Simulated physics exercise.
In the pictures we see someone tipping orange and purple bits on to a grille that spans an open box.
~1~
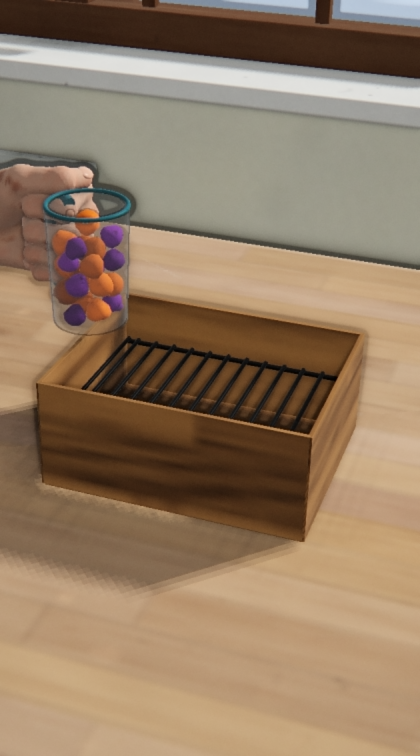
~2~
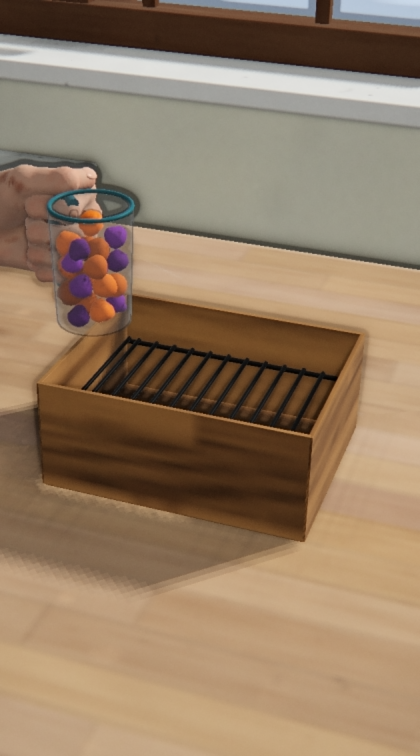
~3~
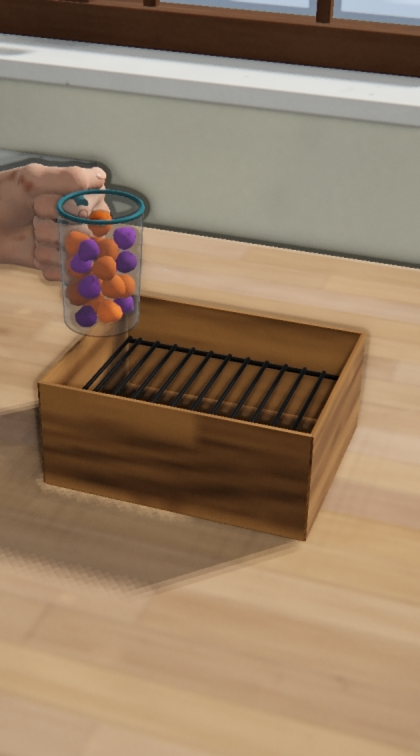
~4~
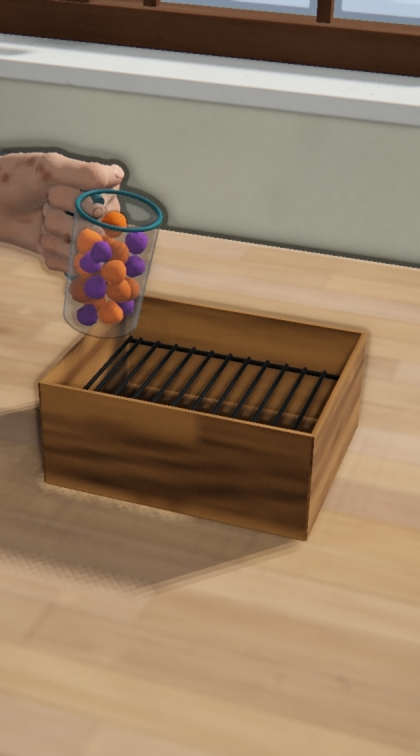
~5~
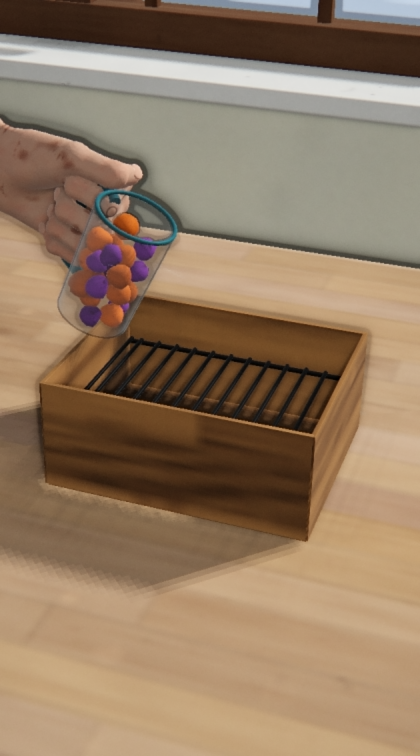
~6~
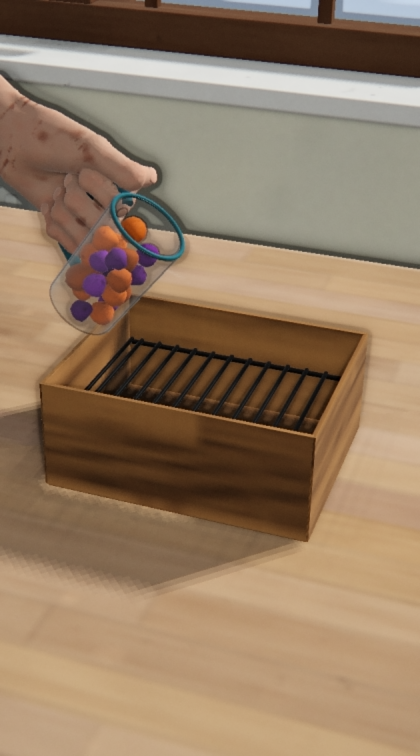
A hand at the left, seen from slightly above in a room with a window, holds a clear cup over a pale wooden table. The teal-rimmed cup contains orange and purple balls, and below it to the right sits an open brown wooden box with a black wire rack inside. The hand holds the cup upright, then moves it slightly right and tilts it steadily rightward, the balls still inside.
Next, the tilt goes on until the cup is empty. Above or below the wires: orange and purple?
For orange: Retained above. Purple: Retained above.
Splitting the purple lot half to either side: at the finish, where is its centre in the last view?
Once things stop moving, it sits roughly at (186, 400).
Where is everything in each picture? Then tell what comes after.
The first frame shows cup at (89, 263), upright; rack at (297, 421), 14 wires across; orange clay pellets at (67, 265), wider than the gaps; purple clay pellets at (94, 269), wider than the gaps.
The second frame shows cup at (92, 264), upright; purple ones at (98, 269).
The third frame shows cup at (101, 264), upright; orange ones at (90, 278).
The fourth frame shows cup at (109, 266), tipped 11°; purple ones at (112, 271).
The fifth frame shows cup at (114, 266), tipped 24°; orange ones at (95, 271).
The sixth frame shows cup at (114, 267), tipped 37°; rack at (301, 421); orange ones at (92, 255); purple ones at (113, 270).
Then, 0.46 s past the last view, orange ones, all in the cup; purple ones, all in the cup.
Then, 0.86 s past the last view, orange ones, most in the cup, a small part on or over the wires; purple ones, all in the cup.
Then, 1.20 s past the last view, orange ones, a small part in the cup, nearly all on or over the wires; purple ones, all on or over the wires.
Finally, orange ones, all on the wires, none under the rack; purple ones, all on the wires, none under the rack.
